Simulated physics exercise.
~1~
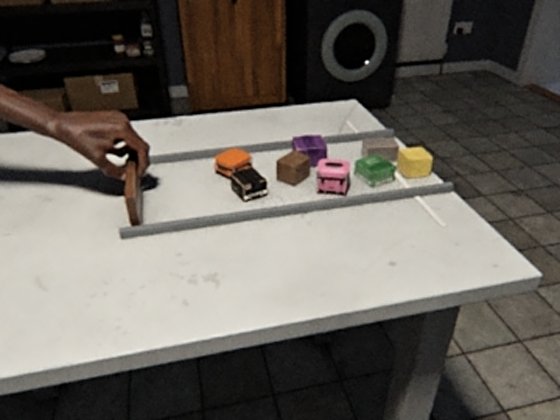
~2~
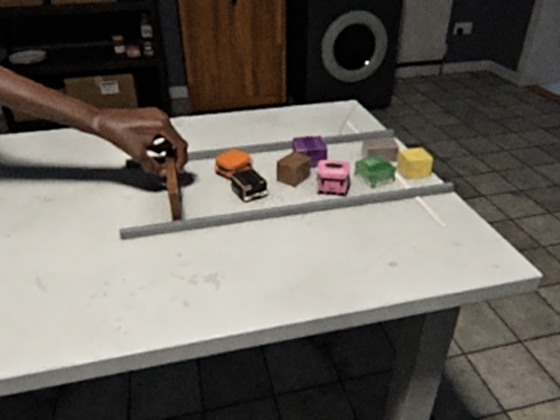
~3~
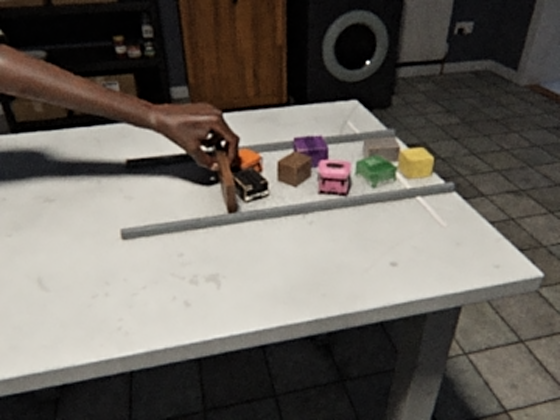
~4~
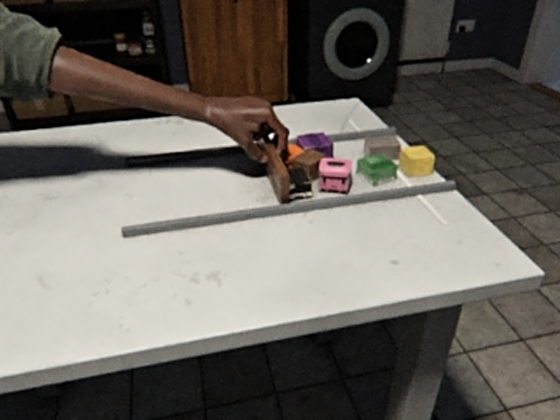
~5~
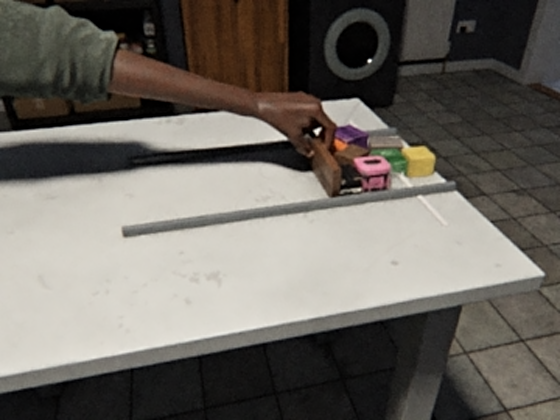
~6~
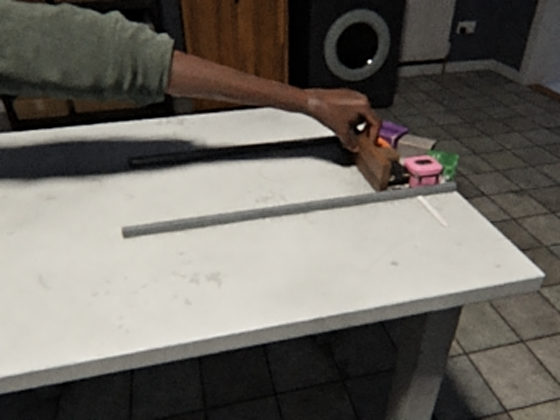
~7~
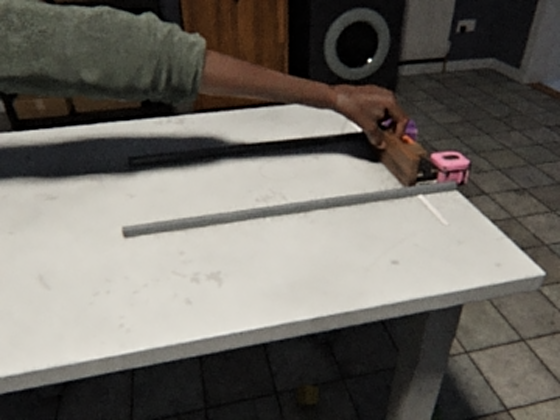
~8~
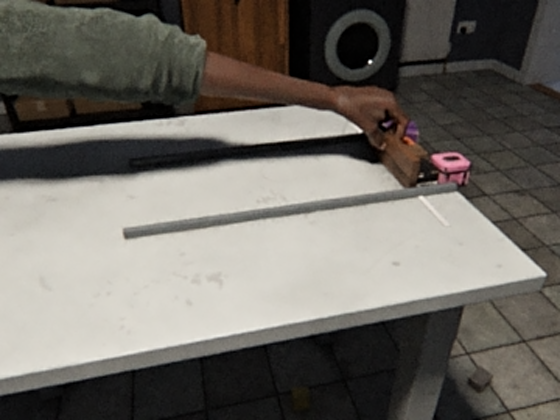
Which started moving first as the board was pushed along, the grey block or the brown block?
The brown block started moving first, and the grey block only shifted later, when the board had pushed the pieces close to the end of the table.
A hand slid an upright wooden board rightward between two rails on a white table, gathering small colorful blocks and toy-like pieces until the yellow, green and grey ones dropped off the end, while the pink one stayed at the edge.
